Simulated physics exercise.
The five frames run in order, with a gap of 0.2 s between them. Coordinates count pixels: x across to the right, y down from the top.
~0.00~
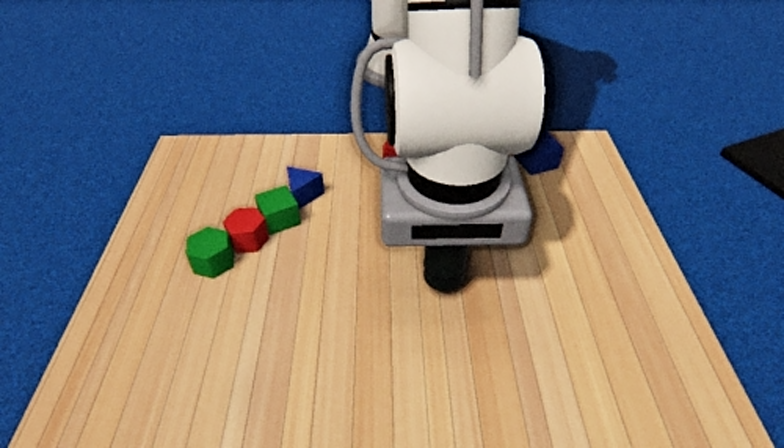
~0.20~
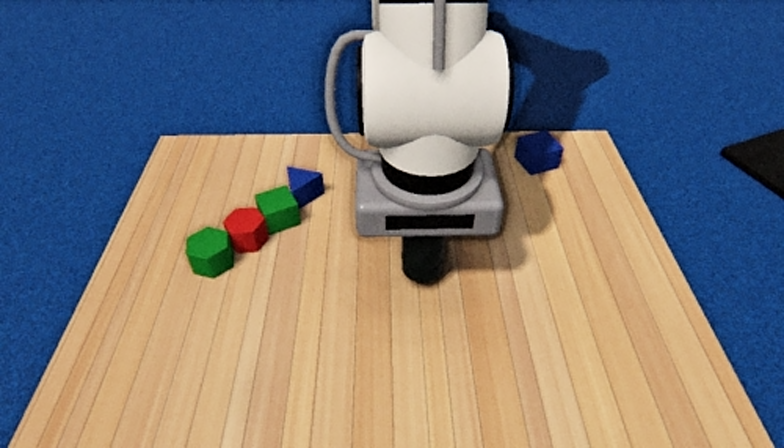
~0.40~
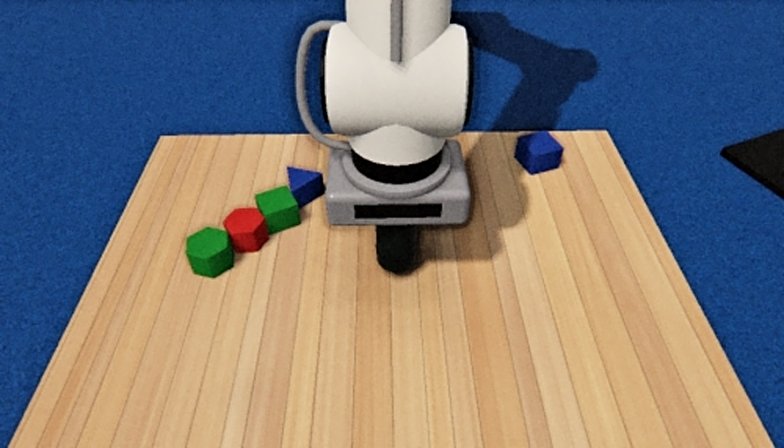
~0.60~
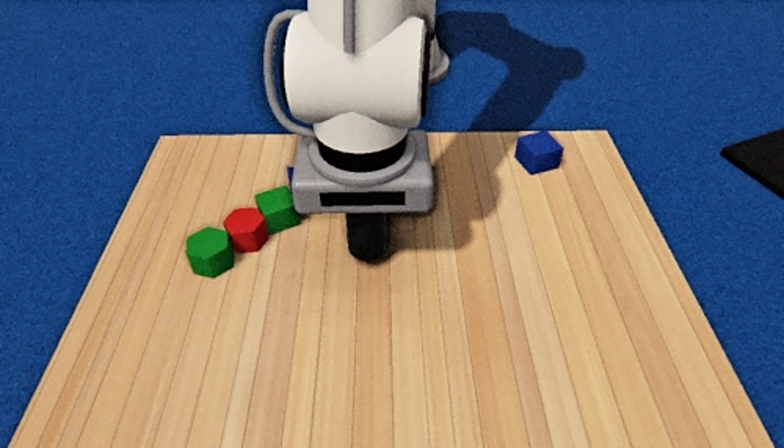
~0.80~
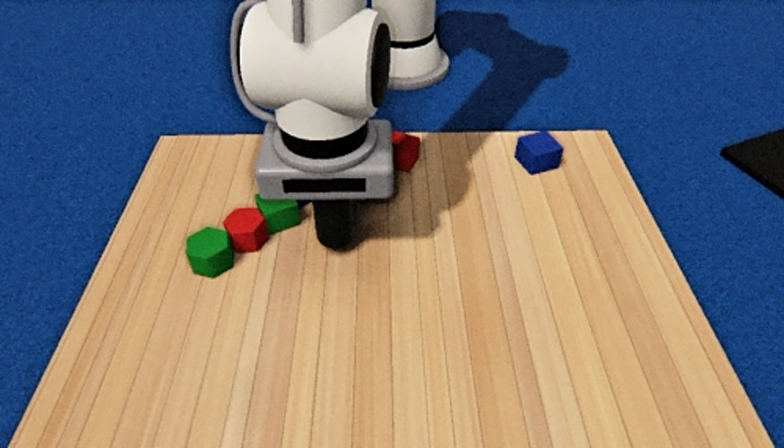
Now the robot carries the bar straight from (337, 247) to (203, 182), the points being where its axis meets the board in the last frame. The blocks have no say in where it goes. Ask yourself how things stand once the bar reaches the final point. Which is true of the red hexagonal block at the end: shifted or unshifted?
By then it is still where it was.
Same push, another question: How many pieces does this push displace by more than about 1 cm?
My forecast: 1.
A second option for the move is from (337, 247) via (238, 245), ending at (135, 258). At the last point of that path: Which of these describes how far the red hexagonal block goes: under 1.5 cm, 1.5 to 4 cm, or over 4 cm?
Over 4 cm.
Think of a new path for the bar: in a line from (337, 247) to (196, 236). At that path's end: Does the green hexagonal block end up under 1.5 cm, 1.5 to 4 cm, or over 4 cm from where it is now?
Middling, 1.5 to 4 cm.
The first path, step by step. One third of the way, bar (285, 212); green four-sided block (256, 190), turned 25° anticlockwise.
Two thirds of the way, bar (241, 191); green four-sided block (211, 171), turned 40° anticlockwise.
At the end, bar (200, 171); red hexagonal block unmoved; green four-sided block (169, 154), turned 50° anticlockwise.
